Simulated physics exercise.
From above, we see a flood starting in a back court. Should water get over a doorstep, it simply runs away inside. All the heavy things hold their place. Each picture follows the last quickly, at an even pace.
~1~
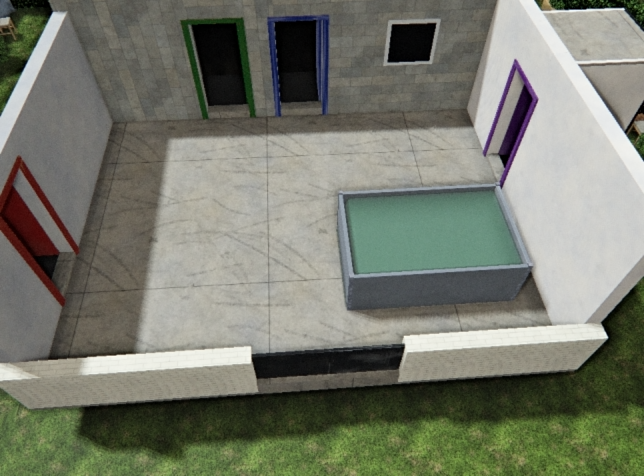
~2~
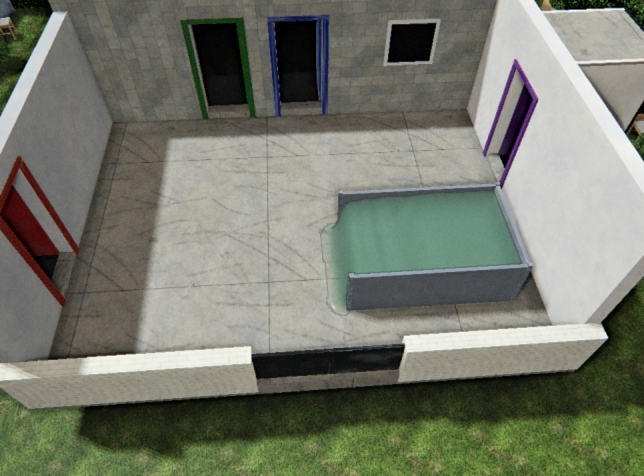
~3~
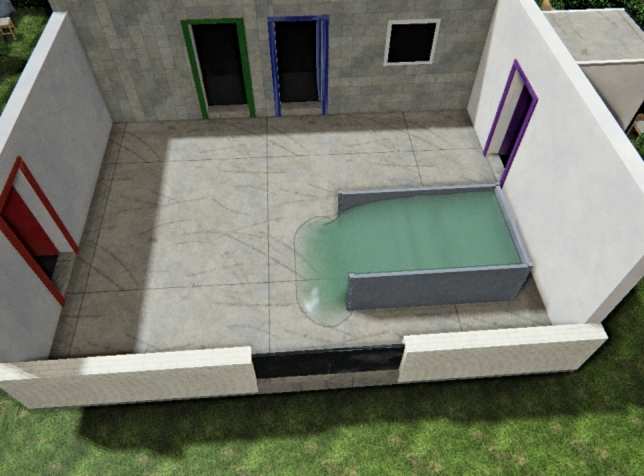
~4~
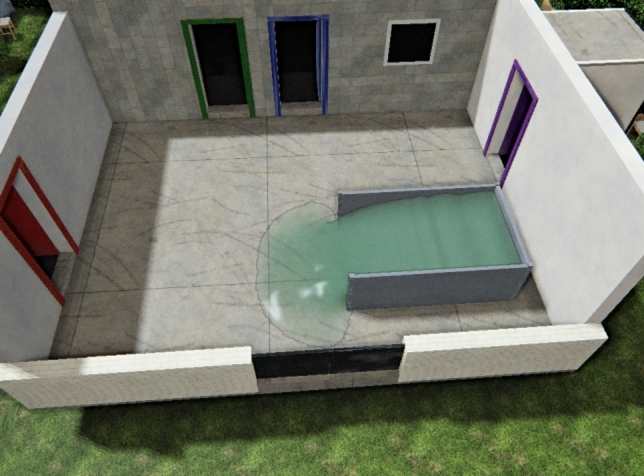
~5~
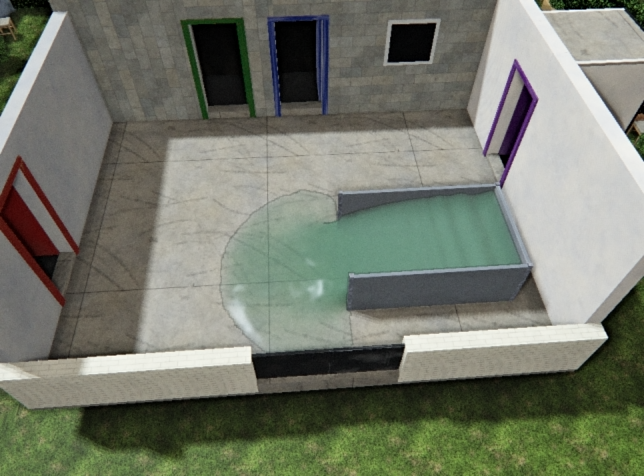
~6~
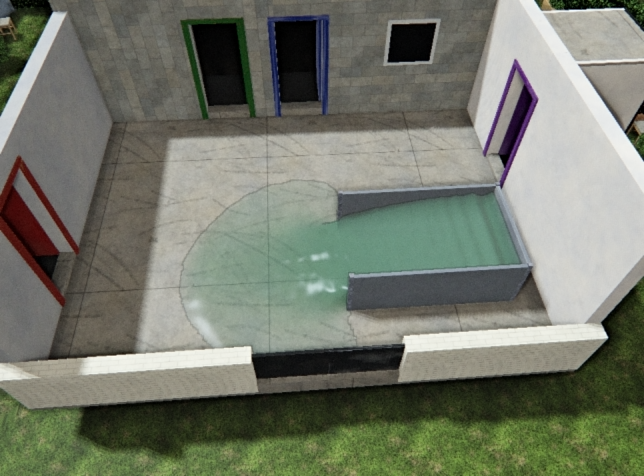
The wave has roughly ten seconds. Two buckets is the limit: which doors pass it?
Red door: Above two buckets, purple door: Above two buckets, green door: Two buckets at most, blue door: Two buckets at most.
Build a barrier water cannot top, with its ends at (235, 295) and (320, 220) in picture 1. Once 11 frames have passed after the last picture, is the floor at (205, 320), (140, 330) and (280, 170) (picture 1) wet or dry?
Taking the three spots in turn, they are inundated, inundated and inundated.
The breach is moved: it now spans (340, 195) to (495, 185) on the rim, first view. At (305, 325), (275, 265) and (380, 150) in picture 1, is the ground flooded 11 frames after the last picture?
In turn: Untouched, then untouched, then inundated.
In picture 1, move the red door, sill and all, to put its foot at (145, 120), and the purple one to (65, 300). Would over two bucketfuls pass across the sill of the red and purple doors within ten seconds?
Looking at it, red tops the limit, and purple tops the limit.
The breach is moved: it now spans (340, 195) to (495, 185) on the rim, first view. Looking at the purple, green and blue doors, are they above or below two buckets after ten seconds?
Lab note: Purple above the mark, green below the mark, blue above the mark.
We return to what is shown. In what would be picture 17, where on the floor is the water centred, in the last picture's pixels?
I'd mark it close to (273, 268).
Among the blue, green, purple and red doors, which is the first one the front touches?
That would be the red-painted one.
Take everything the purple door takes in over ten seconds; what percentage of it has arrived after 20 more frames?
I'd put it at about 0 per cent.
A moment on, water covers 45 % of the floor; the red door under two buckets in, the purple door not reached, the green door not reached, the blue door not reached.
Next, water covers 55 % of the floor; the red door far over two buckets in, the purple door not reached, the green door not reached, the blue door not reached.
Then, water covers 60 % of the floor; the red door far over two buckets in, the purple door not reached, the green door wet at the sill, nothing in, the blue door not reached.
Later, water covers 75 % of the floor; the red door far over two buckets in, the purple door not reached, the green door wet at the sill, nothing in, the blue door wet at the sill, nothing in.
In the end, water covers 100 % of the floor; the red door far over two buckets in, the purple door over two buckets in, the green door under two buckets in, the blue door wet at the sill, nothing in.
